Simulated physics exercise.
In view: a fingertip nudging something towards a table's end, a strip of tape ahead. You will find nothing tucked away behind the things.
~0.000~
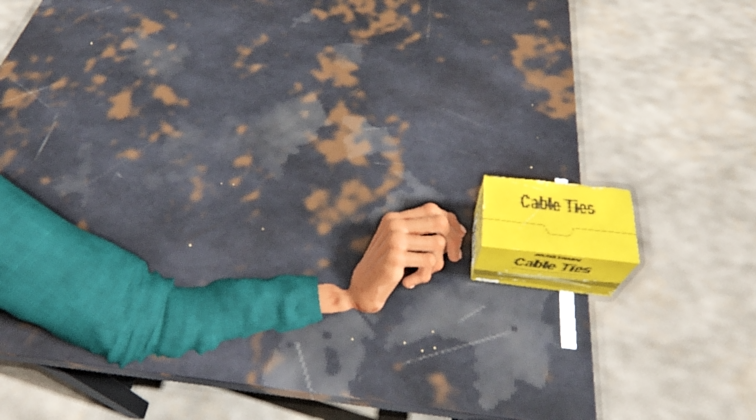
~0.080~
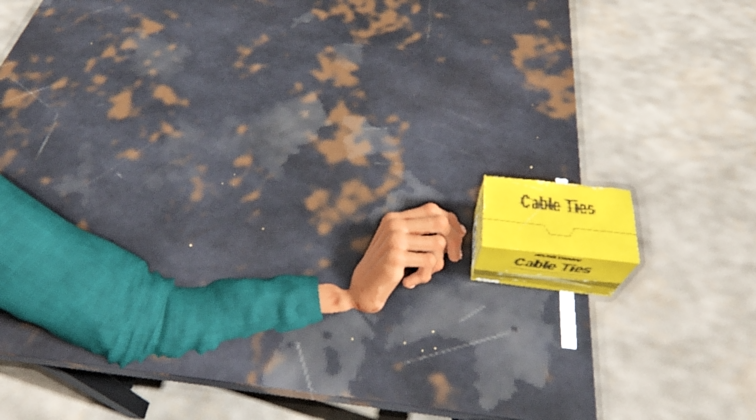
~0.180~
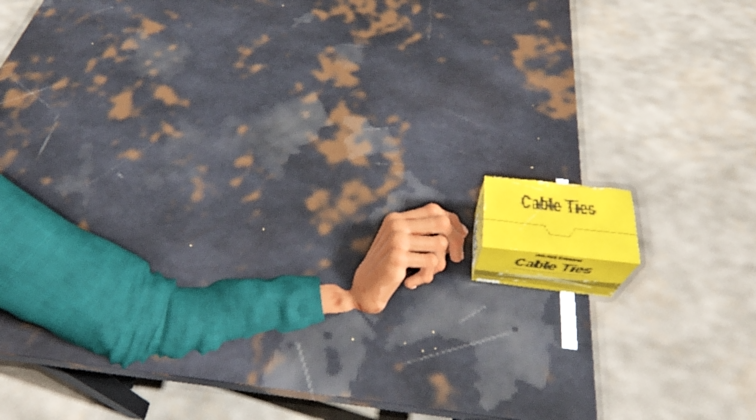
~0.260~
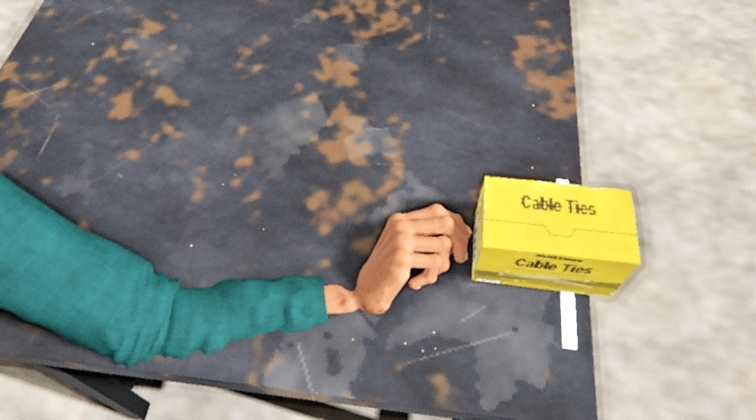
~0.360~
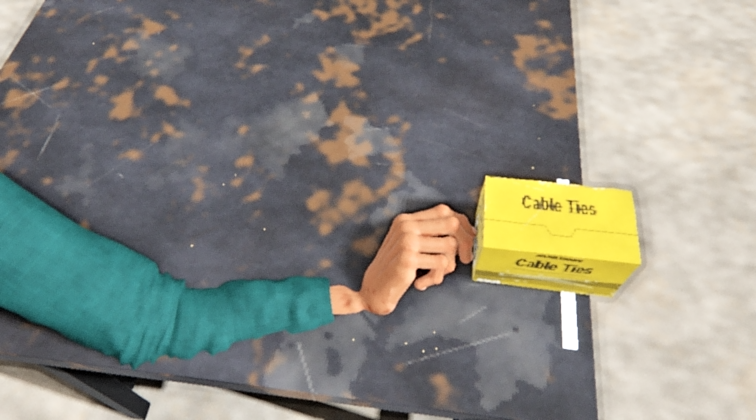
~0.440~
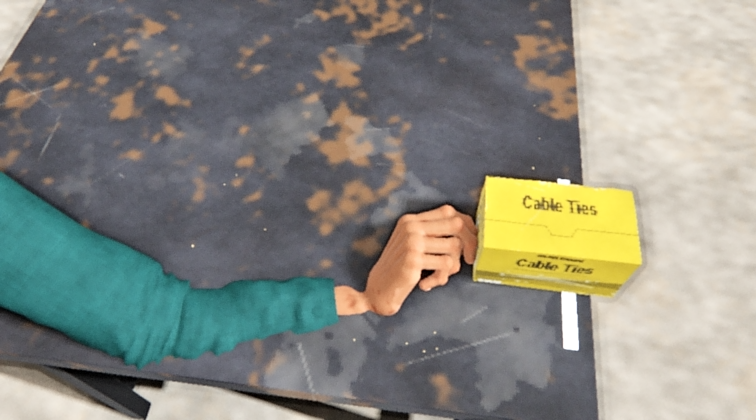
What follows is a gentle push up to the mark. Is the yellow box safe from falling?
What happens is that the yellow box tumbles off.
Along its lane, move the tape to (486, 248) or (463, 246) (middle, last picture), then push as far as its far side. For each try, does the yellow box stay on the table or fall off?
On, then On.
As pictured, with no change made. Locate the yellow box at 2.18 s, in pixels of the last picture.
Near (589, 358).
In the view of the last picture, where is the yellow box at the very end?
Its middle settles around (520, 399) in the last picture.
By 1.96 s, yellow box tilted by 50° near (636, 262).
By 2.18 s, yellow box dropping near (589, 359).
When it is over (3.1 s), the yellow box falls off the table, near (520, 399).
